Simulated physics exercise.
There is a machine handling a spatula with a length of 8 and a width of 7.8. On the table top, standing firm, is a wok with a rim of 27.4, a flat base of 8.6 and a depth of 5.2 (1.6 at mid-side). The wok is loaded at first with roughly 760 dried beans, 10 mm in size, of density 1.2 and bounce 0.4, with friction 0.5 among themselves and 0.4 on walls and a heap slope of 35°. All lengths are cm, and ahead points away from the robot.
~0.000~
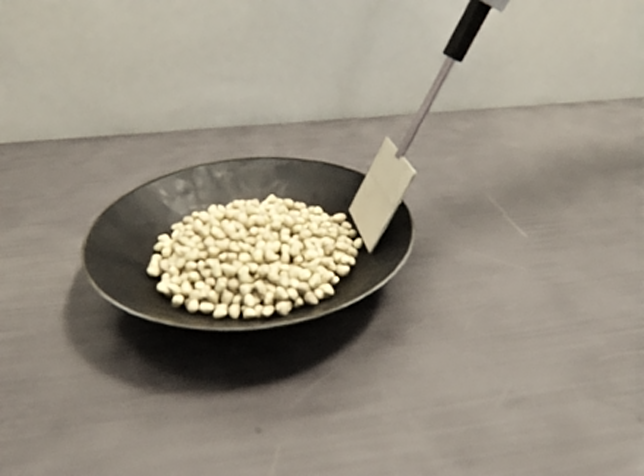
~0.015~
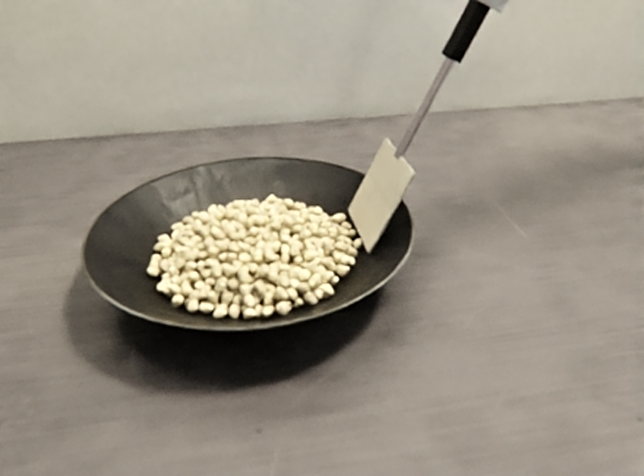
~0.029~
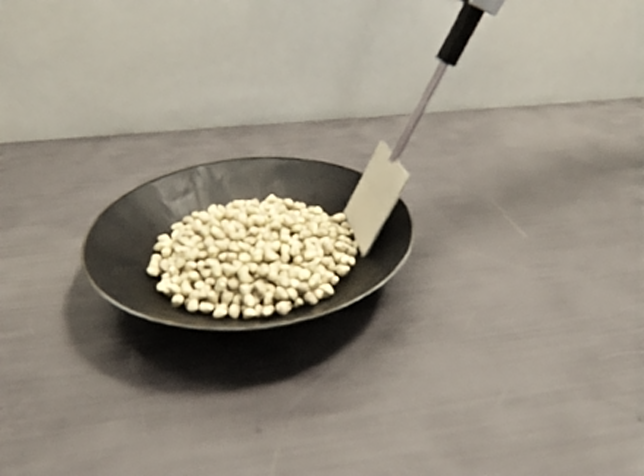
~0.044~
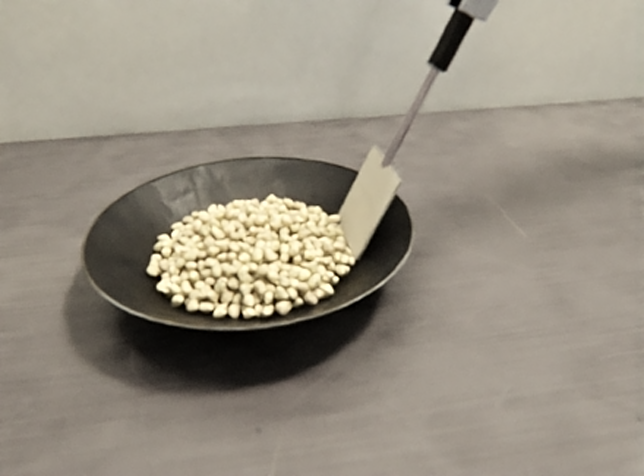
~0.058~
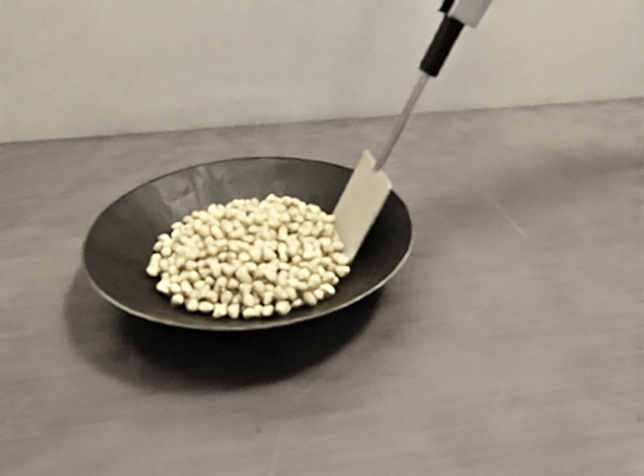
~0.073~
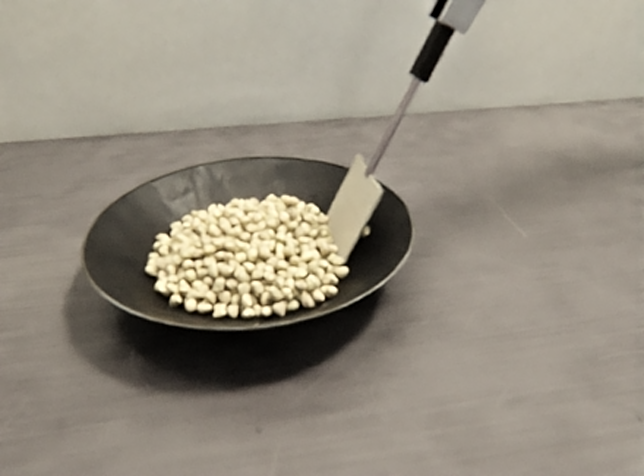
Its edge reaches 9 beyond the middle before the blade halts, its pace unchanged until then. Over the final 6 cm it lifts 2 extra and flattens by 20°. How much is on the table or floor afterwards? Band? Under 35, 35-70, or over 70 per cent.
Under 35 per cent.
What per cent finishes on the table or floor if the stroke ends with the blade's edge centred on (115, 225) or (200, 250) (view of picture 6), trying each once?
First try roughly 40 percent, second roughly 0 percent.
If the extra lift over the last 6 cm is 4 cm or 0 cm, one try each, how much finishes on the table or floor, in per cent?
Result: Approx. 25 % and 30 %, one try each.
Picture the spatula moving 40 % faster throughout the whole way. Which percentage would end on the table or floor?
Then roughly 35 percent.
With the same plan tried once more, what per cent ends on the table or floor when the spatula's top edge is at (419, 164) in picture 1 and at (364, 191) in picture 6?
It comes to something like 40 %, give or take.
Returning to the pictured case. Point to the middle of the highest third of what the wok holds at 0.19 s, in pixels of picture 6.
Centre estimated at around (181, 243).
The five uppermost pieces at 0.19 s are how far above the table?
Height: Approx. 6 cm.
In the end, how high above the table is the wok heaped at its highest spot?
Roughly 7.0 centimetres.
After 0.19 s, sloping 65°, highest piece 7 above the table; 764 in the wok, 1 on the blade or in flight.
After 0.31 s, sloping 58°, highest piece 8 above the table; 740 in the wok, 2 on the table or floor, 23 on the blade or in flight.
After 0.57 s, sloping 45°, highest piece 7 above the table; 568 in the wok, 195 on the table or floor, 2 on the blade or in flight.
After 1.62 s, sloping 45°, highest piece 7 above the table; 565 in the wok, 200 on the table or floor.
In the end, 565 in the wok, 200 on the table or floor. That is 26 % on the table or floor.
